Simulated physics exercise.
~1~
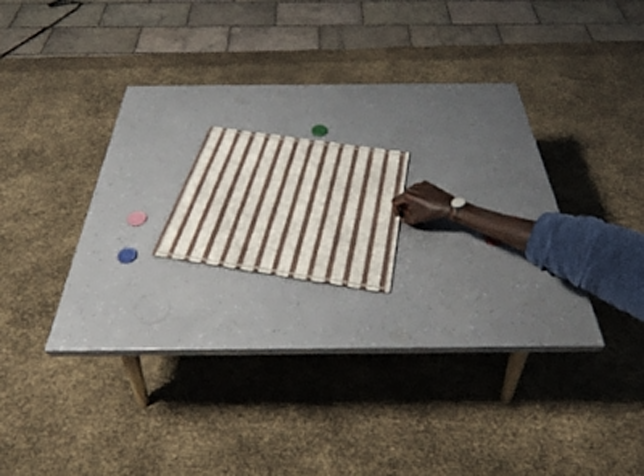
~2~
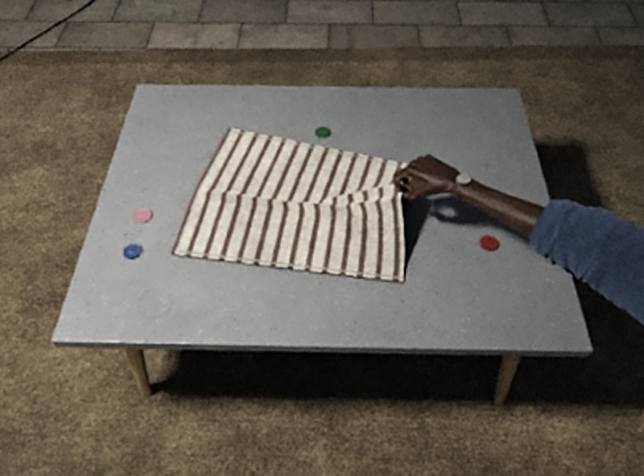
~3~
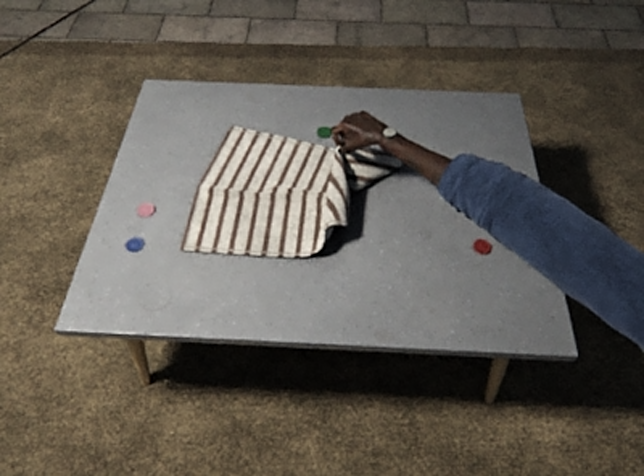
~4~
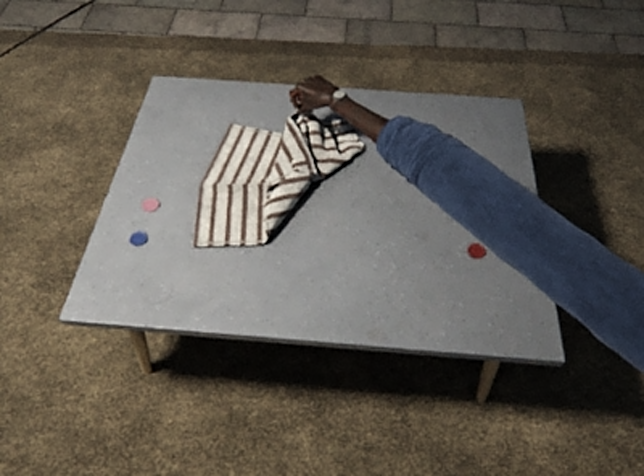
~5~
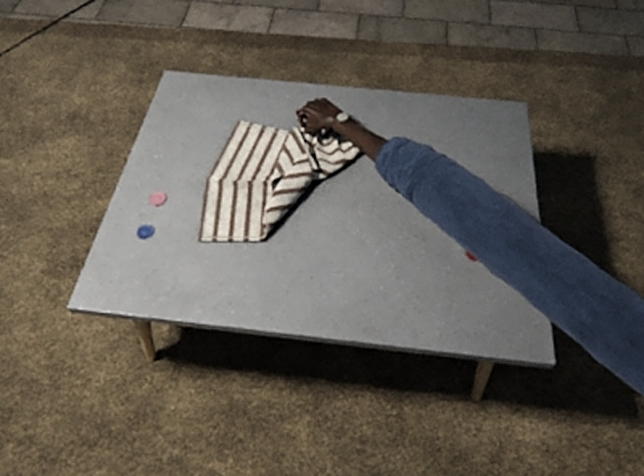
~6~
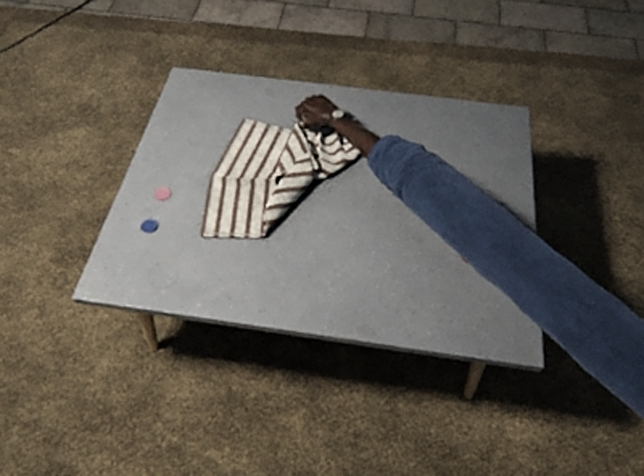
On a grey table over brown carpet, a hand in a blue sleeve picked up the right side of a striped cloth, folded it up and leftward over the green disc, and lowered it there, leaving the pink and blue discs uncovered.
